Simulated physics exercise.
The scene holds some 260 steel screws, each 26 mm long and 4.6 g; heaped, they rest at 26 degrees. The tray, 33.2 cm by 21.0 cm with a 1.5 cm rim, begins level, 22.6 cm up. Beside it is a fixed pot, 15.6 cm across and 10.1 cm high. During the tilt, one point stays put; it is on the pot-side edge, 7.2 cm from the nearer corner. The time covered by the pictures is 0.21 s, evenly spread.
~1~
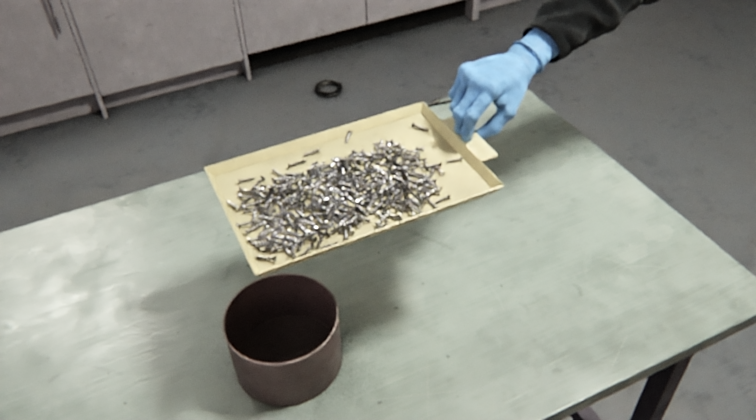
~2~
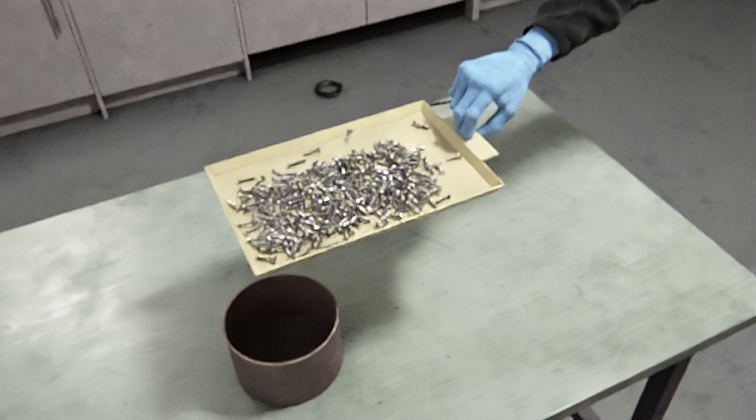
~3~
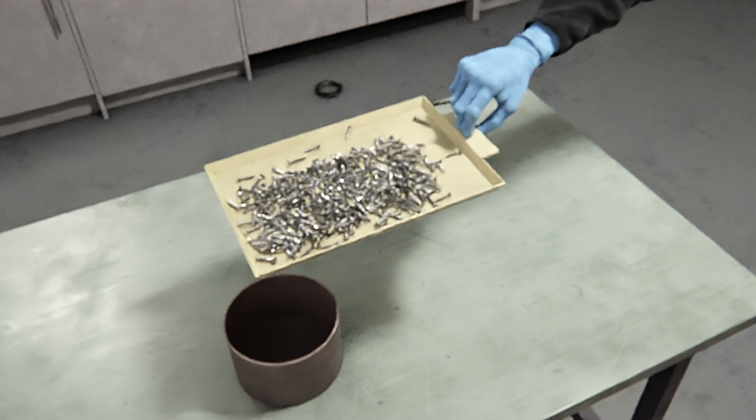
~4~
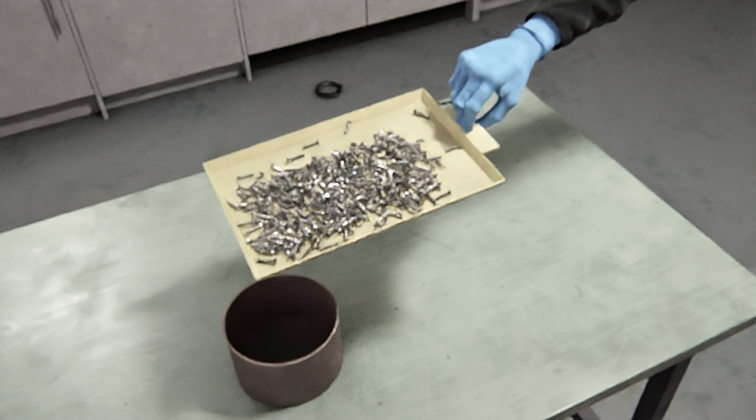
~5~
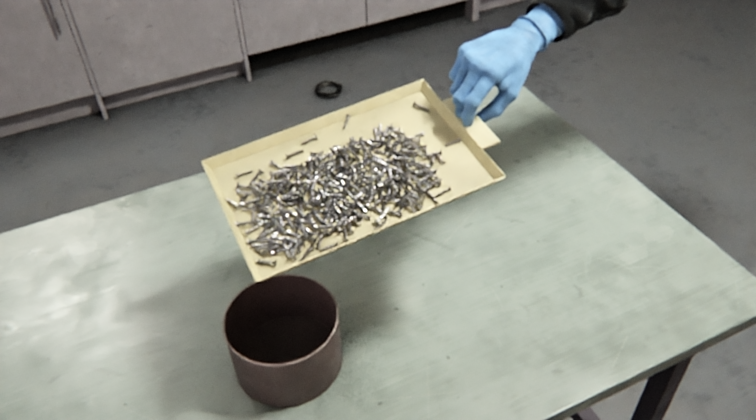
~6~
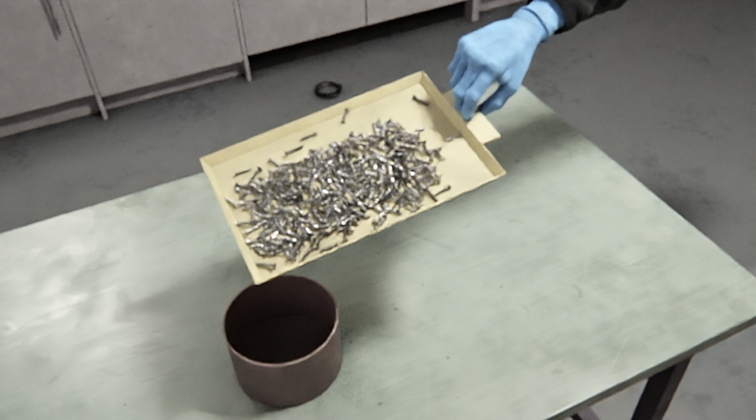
Blue-gloved hand gradually tilting a cream tray of small steel screws, its left front corner dipping slightly above a dark round pot.
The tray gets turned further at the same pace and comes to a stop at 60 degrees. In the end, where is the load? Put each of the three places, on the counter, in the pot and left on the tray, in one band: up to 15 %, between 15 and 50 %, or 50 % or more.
Counter: Between 15 and 50 %; pot: 50 % or more; left on the tray: Up to 15 %.
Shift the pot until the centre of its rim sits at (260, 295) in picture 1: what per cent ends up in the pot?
Something like 5 per cent would settle in it.
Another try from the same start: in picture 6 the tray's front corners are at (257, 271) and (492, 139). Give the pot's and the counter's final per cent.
Per cent by place - pot 10, counter 90.
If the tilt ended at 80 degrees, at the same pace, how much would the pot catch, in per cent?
I'd put it at close to 70 per cent.
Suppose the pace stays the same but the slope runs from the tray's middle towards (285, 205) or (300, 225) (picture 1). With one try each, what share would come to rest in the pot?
10 and 20 %.
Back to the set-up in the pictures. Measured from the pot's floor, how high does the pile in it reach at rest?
My guess is around 3.5 centimetres.
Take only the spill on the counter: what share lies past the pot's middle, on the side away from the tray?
Near 70 in a hundred.
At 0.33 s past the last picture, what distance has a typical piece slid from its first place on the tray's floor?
About 3 cm.
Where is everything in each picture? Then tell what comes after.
The first frame shows tray tilt 0 degrees, front corners at (259, 267) and (496, 183); middle of the pieces at (338, 193); pot at (281, 316).
The second frame shows tray tilt 1 degrees, front corners at (260, 268) and (496, 183); middle of the pieces at (338, 193).
The third frame shows tray tilt 2 degrees, front corners at (260, 269) and (496, 181); middle of the pieces at (338, 192).
The fourth frame shows tray tilt 5 degrees, front corners at (260, 272) and (497, 178), lowest corner left front; middle of the pieces at (337, 190).
The fifth frame shows tray tilt 8 degrees, front corners at (260, 274) and (497, 174), lowest corner left front; middle of the pieces at (337, 188).
The sixth frame shows tray tilt 11 degrees, front corners at (260, 276) and (497, 171), lowest corner left front; middle of the pieces at (336, 186); pot at (281, 317).
Then, 0.33 s after the last picture, tilt 35 degrees; the tray holds 100 %, the pot 0 %.
Then, 0.55 s after the last picture, tilt 51 degrees; the tray holds 90 %, the pot 0 %.
Then, 0.88 s after the last picture, tilt 60 degrees; the tray holds 15 %, the pot 40 %.
In the end, counter 35 %, pot 60 %, tray 0 %.
